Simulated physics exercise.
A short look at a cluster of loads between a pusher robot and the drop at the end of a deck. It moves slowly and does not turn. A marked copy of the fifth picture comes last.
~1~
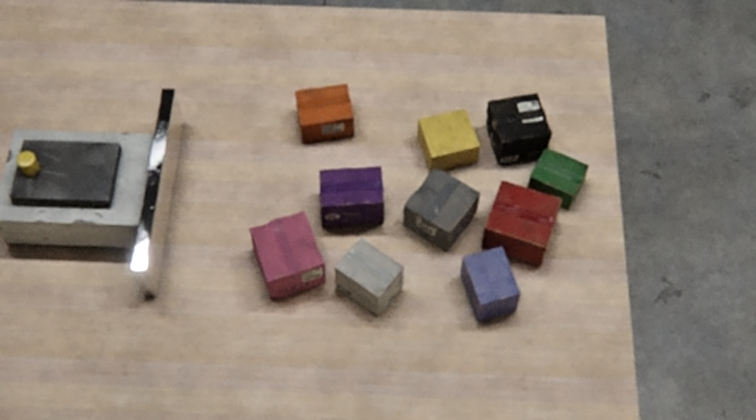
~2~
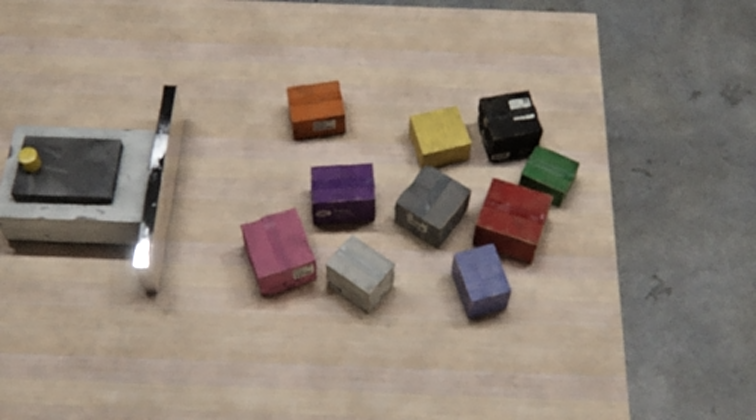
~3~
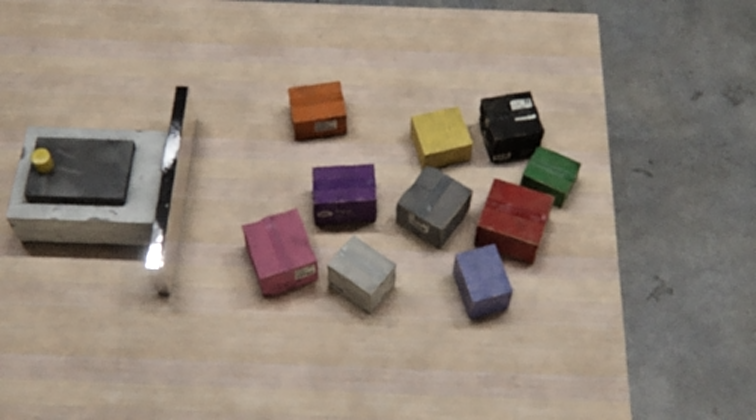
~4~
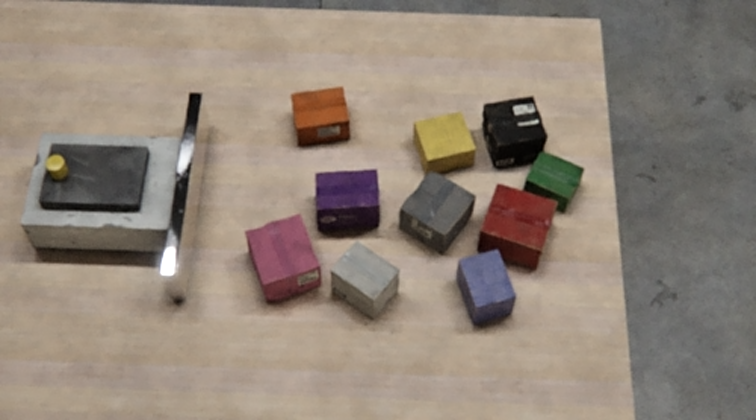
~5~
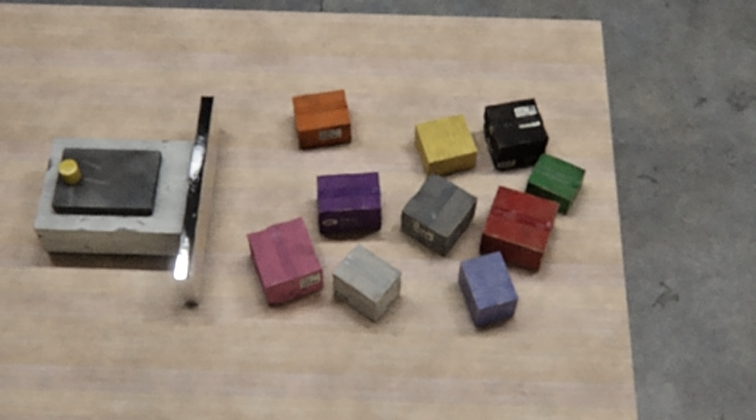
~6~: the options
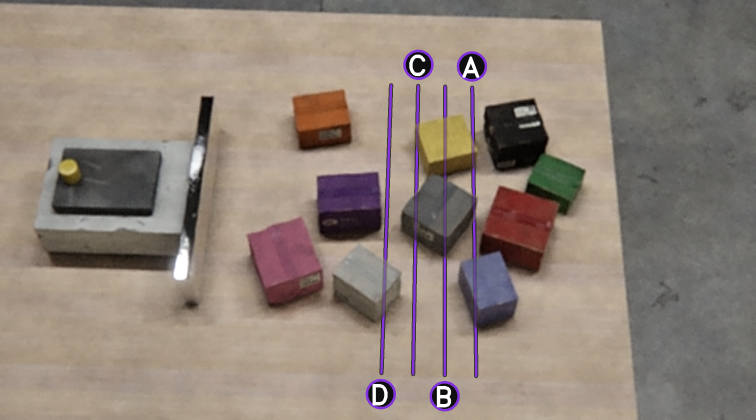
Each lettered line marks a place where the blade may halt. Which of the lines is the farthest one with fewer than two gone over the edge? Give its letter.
At A, and not beyond.
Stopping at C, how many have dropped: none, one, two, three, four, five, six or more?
In all, none.
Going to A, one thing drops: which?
The red parcel goes over.
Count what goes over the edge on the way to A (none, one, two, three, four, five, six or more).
In all, one.
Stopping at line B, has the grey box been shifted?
By then, yes.
On the marked copy, A at (474, 221); B at (445, 220); C at (416, 219); D at (387, 218).
Following A. Soon after the start, robot (214, 183); orange box (337, 118); white box (392, 283).
Later, robot (316, 186); red parcel (553, 229); blue crate (535, 288).
In the end, robot (391, 189); red parcel over the edge; green box (606, 176); one fallen.
As for the rest, B is within the limit but short; C is within the limit but short; D is within the limit but short.
